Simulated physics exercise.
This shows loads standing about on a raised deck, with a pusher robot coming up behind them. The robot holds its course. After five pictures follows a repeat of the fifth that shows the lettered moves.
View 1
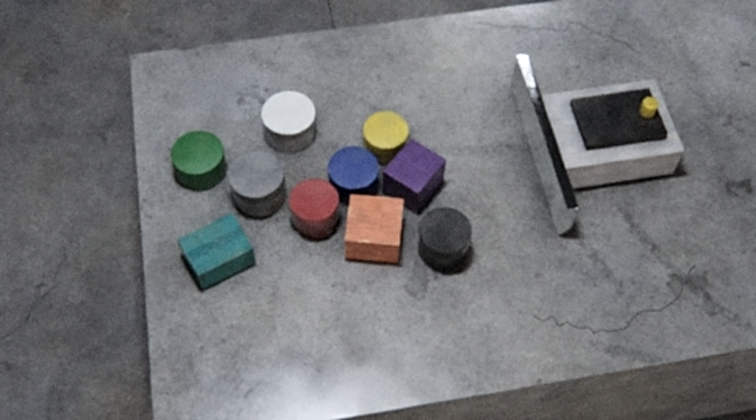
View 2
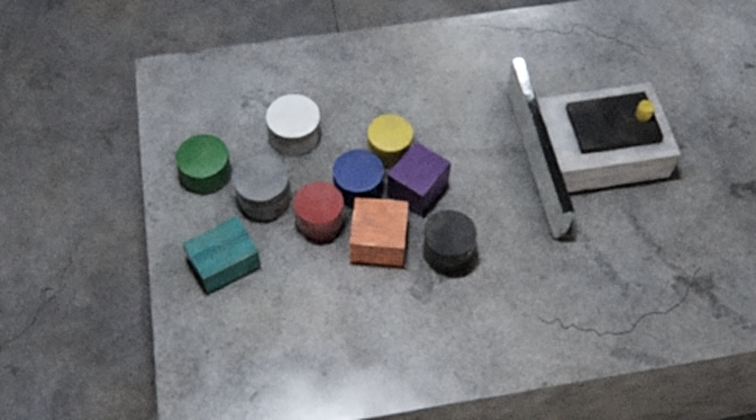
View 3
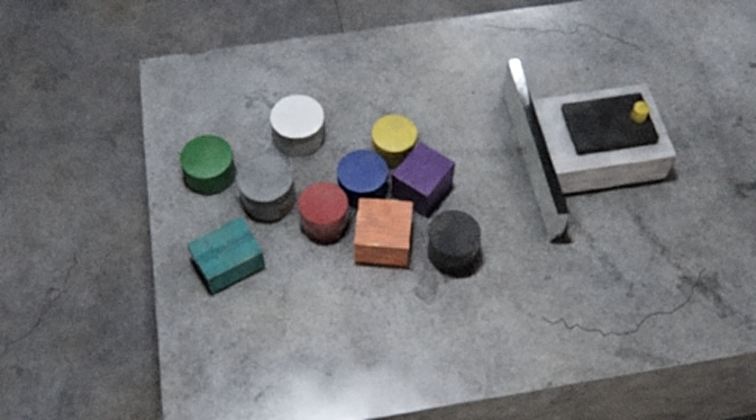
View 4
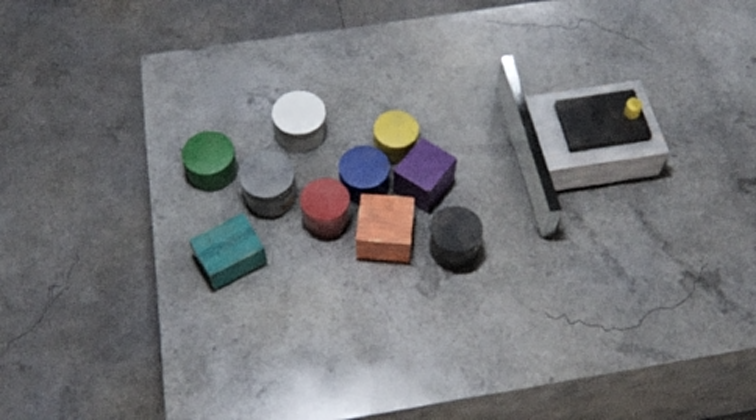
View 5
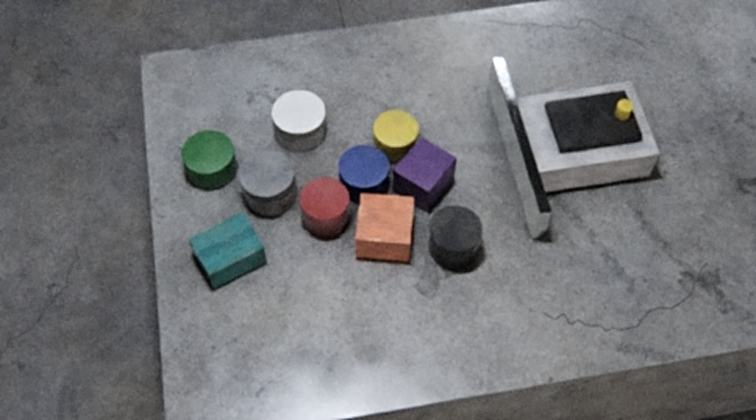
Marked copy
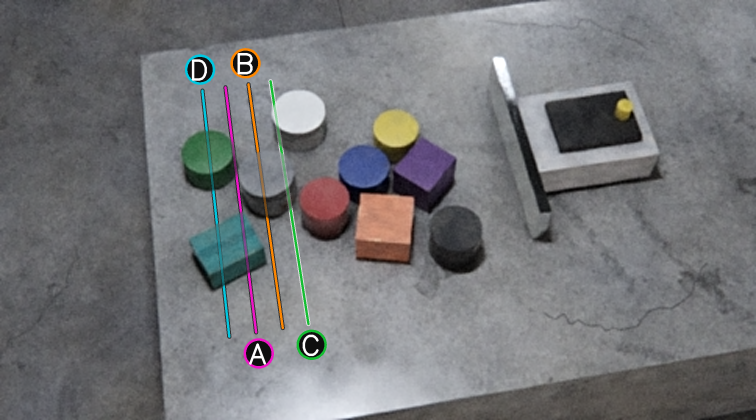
A raised grey stone-like deck with fine cracks is seen from high above at an angle, darker floor showing beyond its edges. Green, white, grey, red, blue, yellow and black round loads cluster left of centre with teal, orange and purple blocks, while a pale robot with a wide front blade stands at right. The view shifts slightly at first, then the robot creeps left as the loads stay put.
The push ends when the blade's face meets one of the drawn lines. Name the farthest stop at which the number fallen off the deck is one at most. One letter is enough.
A is the last line within the limit.
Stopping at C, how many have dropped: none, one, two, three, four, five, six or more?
The count is none.
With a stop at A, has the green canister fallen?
No.
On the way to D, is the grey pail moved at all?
Yes.
On the marked copy, A at (240, 201); B at (264, 197); C at (288, 193); D at (215, 204).
Taking A. A third of the way, robot (489, 136); black pail (408, 250); red pail (317, 207).
Two thirds of the way, robot (387, 151); green canister (191, 155); turquoise box (216, 258).
When it is over, robot (310, 162); grey pail (157, 195); turquoise box (169, 289); none fallen.
As for the rest, B is within the limit but short; C is within the limit but short; D drops four.
